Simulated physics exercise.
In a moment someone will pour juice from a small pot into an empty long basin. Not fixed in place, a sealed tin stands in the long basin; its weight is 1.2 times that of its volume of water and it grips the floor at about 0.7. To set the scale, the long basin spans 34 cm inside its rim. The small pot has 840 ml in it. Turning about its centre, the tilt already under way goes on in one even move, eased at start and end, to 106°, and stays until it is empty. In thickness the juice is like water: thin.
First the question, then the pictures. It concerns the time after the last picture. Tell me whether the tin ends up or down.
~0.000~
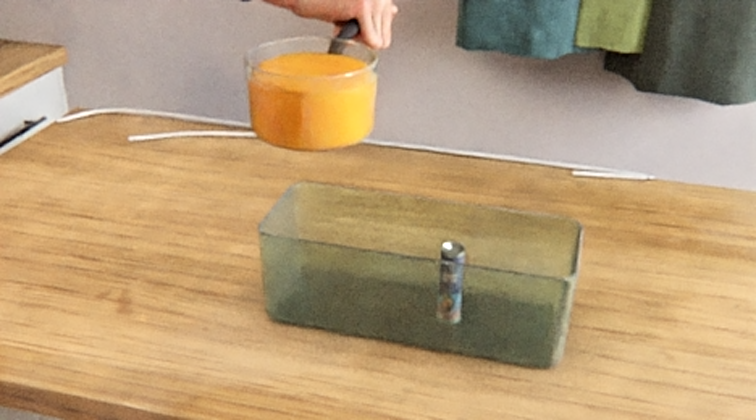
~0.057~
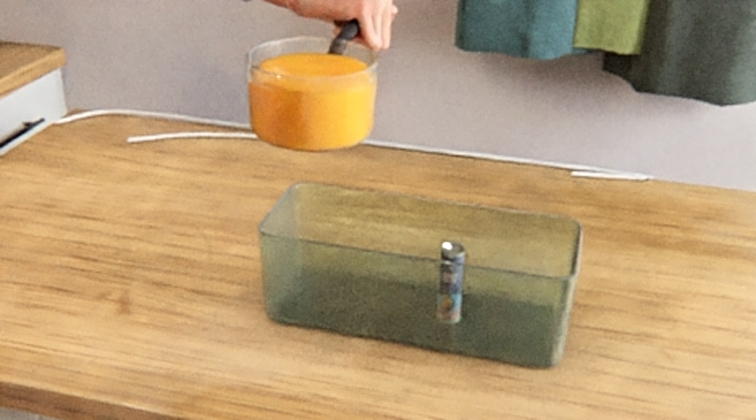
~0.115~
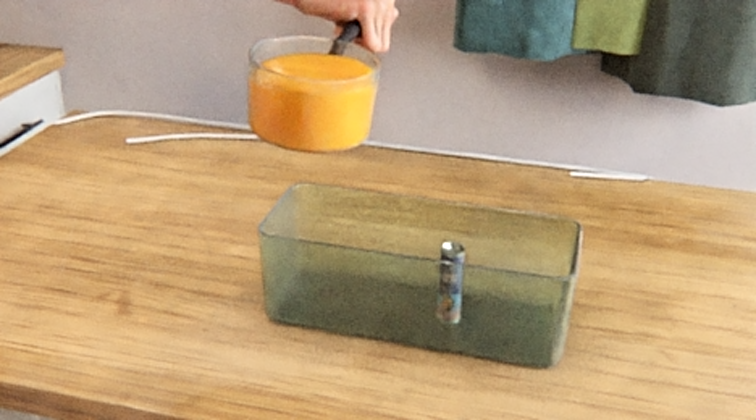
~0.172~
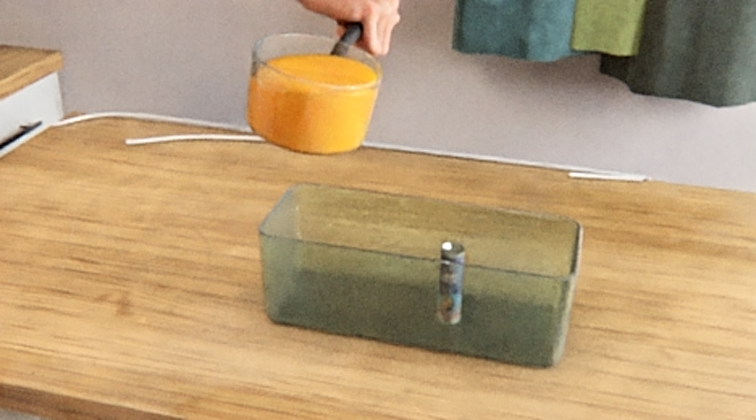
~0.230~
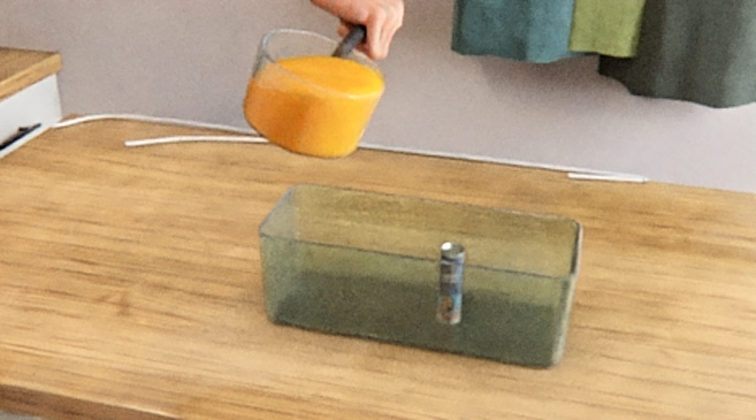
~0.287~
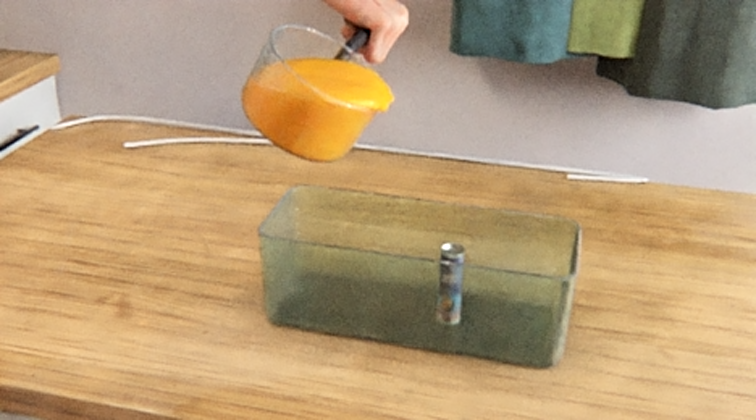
I reckon it can't hold on.
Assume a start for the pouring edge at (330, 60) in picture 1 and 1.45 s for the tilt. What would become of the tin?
Result: Tin upright.
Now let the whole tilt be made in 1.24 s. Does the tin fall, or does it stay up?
Tips over.
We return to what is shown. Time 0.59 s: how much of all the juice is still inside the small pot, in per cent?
I'd put it near 36 percent.
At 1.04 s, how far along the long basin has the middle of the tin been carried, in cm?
Reading: Roughly 6 cm.
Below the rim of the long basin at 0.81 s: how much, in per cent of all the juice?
Roughly 86 percent of it.
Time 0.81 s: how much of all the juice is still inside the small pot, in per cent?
Some 7 per cent.
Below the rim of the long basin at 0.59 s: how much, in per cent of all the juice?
The basin holds roughly 26 in a hundred parts at that moment.
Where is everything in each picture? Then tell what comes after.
The first frame shows tilt 0°; pouring edge (374, 65); surface from (256, 64) to (373, 76); the long basin's rim runs from (276, 207) to (579, 250); the tin's top is at (453, 251).
The second frame shows tilt 1°; pouring edge (375, 67); surface from (257, 64) to (373, 77).
The third frame shows tilt 5°; pouring edge (377, 72); surface from (258, 64) to (375, 78).
The fourth frame shows tilt 12°; pouring edge (379, 80); surface from (260, 65) to (377, 80).
The fifth frame shows tilt 21°; pouring edge (381, 91); surface from (259, 68) to (382, 83).
The sixth frame shows tilt 31°; pouring edge (382, 104); surface from (257, 71) to (378, 91); 3 per cent is over the edge.
By 0.59 s the tilt is 90° and 37 per cent is still to pour; the tin stands where it began.
By 0.81 s the tilt is 106° and 7 per cent is still to pour; the tin leans 39°.
By 1.04 s the tilt is 106° and 1 per cent is still to pour; the tin lies on its side.
By 1.29 s the tilt is 106° and 0 per cent is still to pour; the tin lies on its side.
At rest the tin lies on its side.
